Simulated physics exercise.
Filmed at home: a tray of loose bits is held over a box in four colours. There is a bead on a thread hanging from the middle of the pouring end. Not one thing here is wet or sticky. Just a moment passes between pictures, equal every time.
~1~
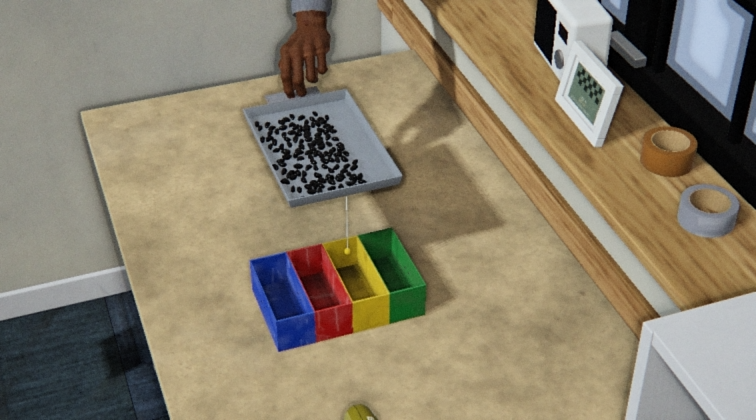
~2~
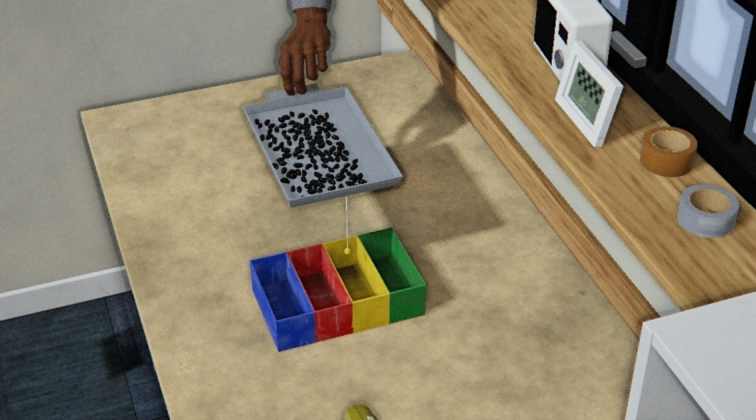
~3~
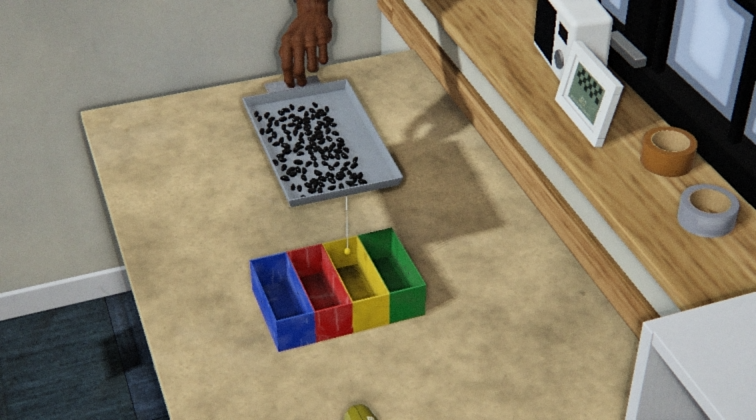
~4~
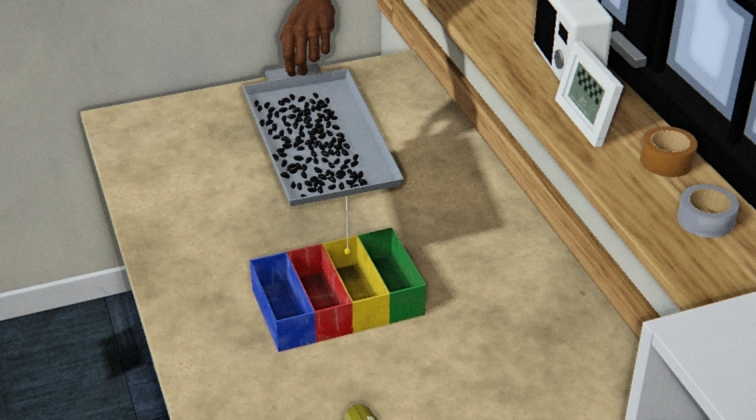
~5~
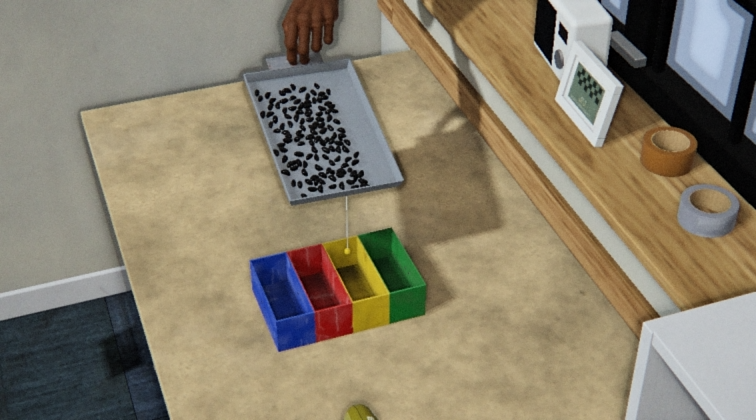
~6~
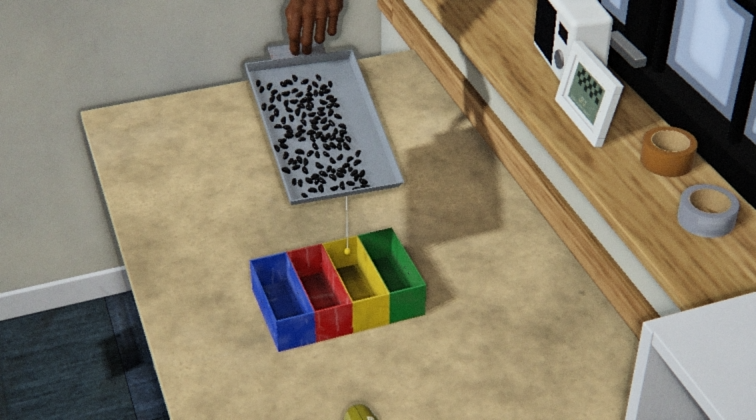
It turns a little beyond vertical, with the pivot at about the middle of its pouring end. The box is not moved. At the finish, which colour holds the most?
Green holds the most.
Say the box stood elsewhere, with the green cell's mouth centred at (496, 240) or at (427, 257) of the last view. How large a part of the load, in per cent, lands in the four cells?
Around 60 percent the first time, around 100 percent the second.
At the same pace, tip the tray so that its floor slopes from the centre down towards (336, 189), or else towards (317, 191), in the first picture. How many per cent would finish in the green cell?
In turn some 20 and 0 per cent.
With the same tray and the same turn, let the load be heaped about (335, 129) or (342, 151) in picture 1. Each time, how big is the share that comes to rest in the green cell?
Shares: 50 % for the first, 50 % for the second.
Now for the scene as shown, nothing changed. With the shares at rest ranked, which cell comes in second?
Rank 2: The yellow one.
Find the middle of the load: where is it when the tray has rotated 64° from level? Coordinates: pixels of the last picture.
(352, 169).
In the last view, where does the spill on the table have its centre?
Around (482, 333).
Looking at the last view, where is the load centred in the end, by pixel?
Around (387, 304).
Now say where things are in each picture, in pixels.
In the first picture, corners of the pouring end (291, 198) and (399, 175), level; middle of the load (316, 153), black beans; bead on its thread (348, 251); blue cell (296, 329); red cell (334, 320); yellow cell (371, 310); green cell (407, 301).
In the second picture, corners of the pouring end (291, 198) and (399, 175), level; middle of the load (316, 152).
In the third picture, corners of the pouring end (291, 198) and (399, 176), tipped barely, lowest at the right corner; middle of the load (316, 149).
In the fourth picture, corners of the pouring end (292, 198) and (400, 177), tipped a little, lowest at the right corner; middle of the load (317, 144).
In the fifth picture, corners of the pouring end (292, 198) and (400, 179), tipped clearly, lowest at the right corner; middle of the load (317, 139).
In the sixth picture, corners of the pouring end (293, 198) and (401, 180), tipped clearly, lowest at the right corner; middle of the load (318, 135); blue cell (296, 329); red cell (334, 320); yellow cell (371, 310); green cell (407, 301).
Just after the last frame, tray tipped steeply; every one on the tray.
A moment on, tray tipped past a quarter turn; roughly half on the tray; roughly a quarter in the green cell; about a tenth in the yellow cell; just a few in the red cell; roughly a quarter falling or outside the box.
Further on, tray tipped past a quarter turn; roughly half in the green cell; roughly a quarter in the yellow cell; about a tenth in the red cell; about a tenth falling or outside the box.
When it is over, tray tipped past a quarter turn; roughly half in the green cell; roughly a quarter in the yellow cell; about a tenth in the red cell; not one in the blue cell; about a tenth outside the box.
